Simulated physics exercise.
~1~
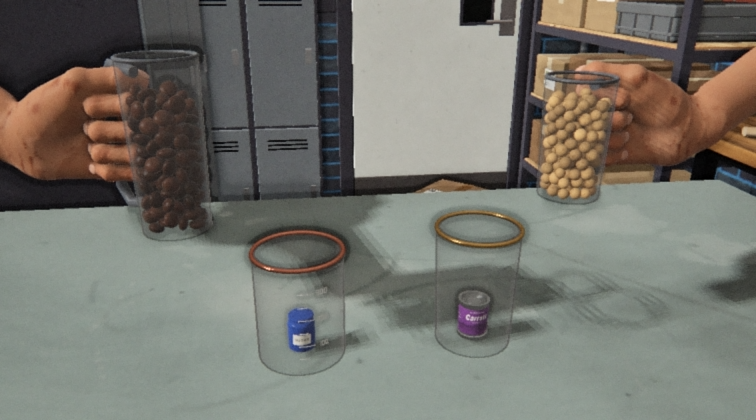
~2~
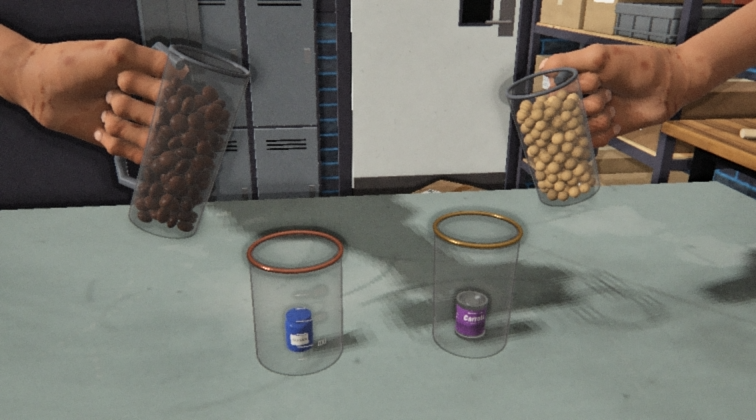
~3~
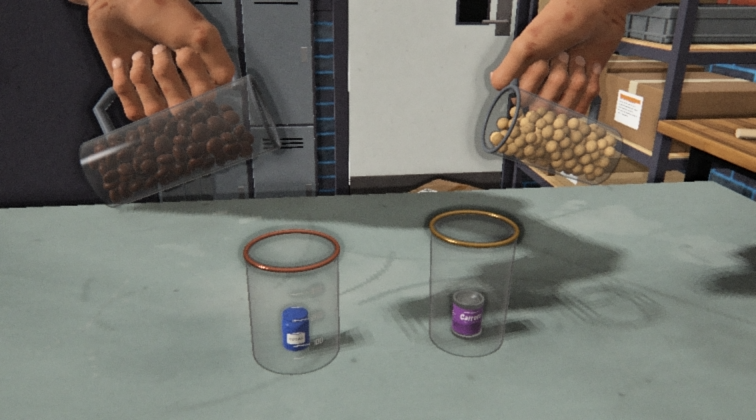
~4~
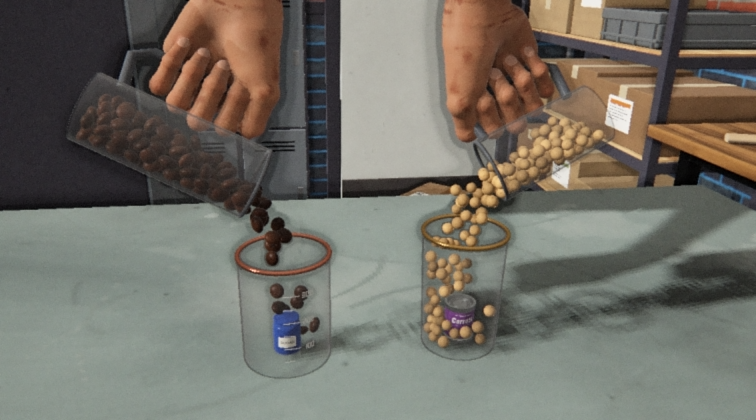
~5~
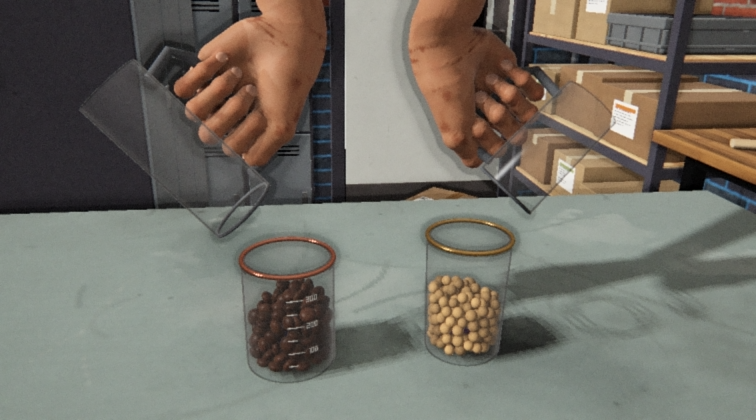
Two hands hold clear cups above a grey-green counter, seen from the front by a slightly swaying camera, with lockers and shelves of boxes behind. The left cup is full of dark brown balls and the right one of pale tan balls. Between them stand a red-rimmed clear beaker with a small blue object inside and a gold-rimmed glass holding a small purple can. The hands tip both cups inward onto their sides, and the balls pour down around the objects. Finally the emptied cups hang upside down, and both objects are buried from view, the beaker fuller than the glass.
